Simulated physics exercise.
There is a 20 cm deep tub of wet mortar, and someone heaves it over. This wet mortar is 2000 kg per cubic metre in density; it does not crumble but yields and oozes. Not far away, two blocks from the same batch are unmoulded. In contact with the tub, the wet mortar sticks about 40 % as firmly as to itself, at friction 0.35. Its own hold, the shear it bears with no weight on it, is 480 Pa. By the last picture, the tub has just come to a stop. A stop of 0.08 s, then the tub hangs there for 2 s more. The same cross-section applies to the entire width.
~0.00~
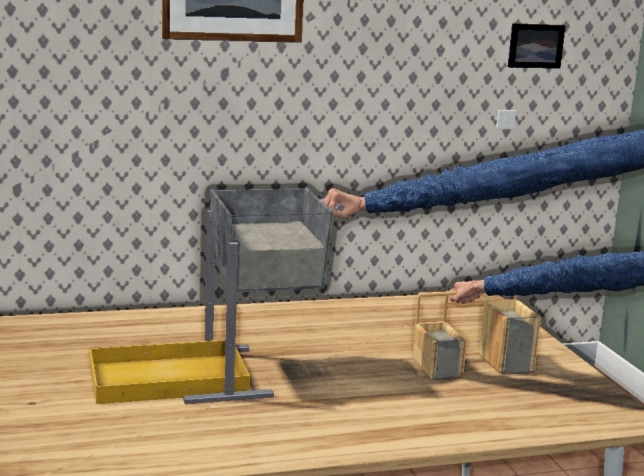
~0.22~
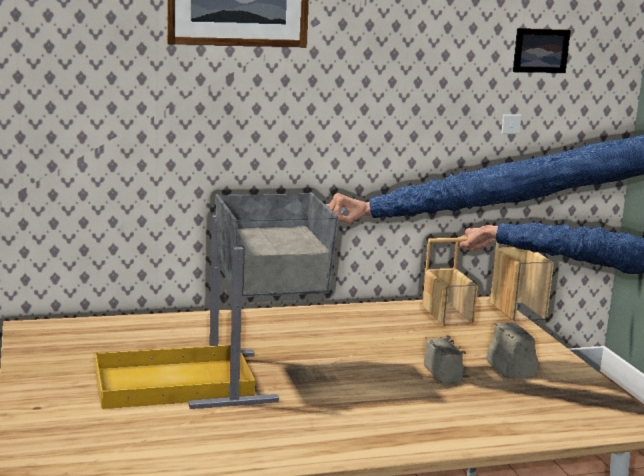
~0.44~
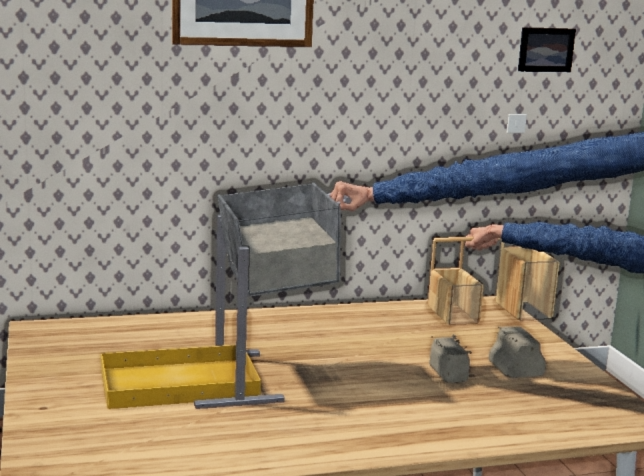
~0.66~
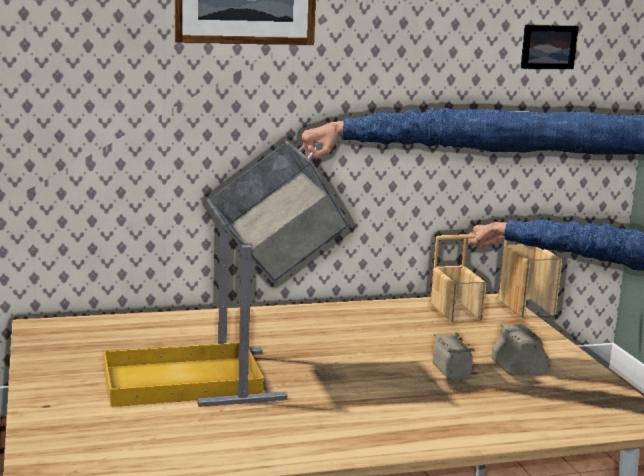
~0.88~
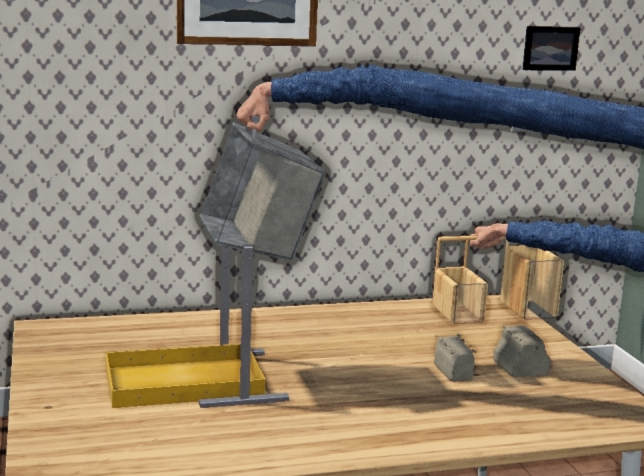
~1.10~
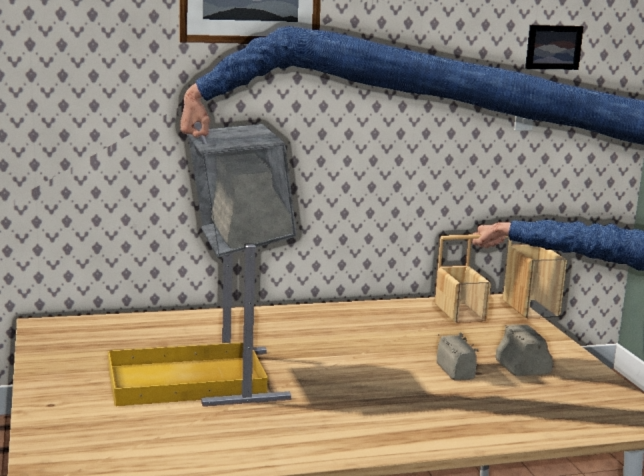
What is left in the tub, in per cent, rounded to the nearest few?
Around 44 in every hundred.
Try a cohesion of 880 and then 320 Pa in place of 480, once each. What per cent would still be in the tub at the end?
Try one gives 50 per cent, try two gives 35 per cent.
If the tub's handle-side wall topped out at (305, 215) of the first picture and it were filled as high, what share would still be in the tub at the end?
I'd say around 55 percent would remain in the tub at the end.
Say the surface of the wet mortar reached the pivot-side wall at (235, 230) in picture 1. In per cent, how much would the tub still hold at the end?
In that case some 30 per cent.
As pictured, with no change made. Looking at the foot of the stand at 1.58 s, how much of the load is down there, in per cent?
Down at that time: Approx. 55 %.
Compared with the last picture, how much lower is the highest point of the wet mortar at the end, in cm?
The top ends up some 12 cm below its level in the last picture.
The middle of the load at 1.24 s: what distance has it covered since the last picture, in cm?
Something like 8 cm, give or take.
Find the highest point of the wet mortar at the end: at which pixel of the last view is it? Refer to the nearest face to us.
Somewhere near (262, 218) in the last view.
After 1.24 s, the tub is at 99 degrees and holds 78 %.
After 1.41 s, the tub is at 99 degrees and holds 44 %.
After 1.58 s, the tub is at 99 degrees and holds 44 %.
After 1.75 s, the tub is at 99 degrees and holds 44 %.
After 3.10 s, at the end, the tub is at 99 degrees and holds 44 %.
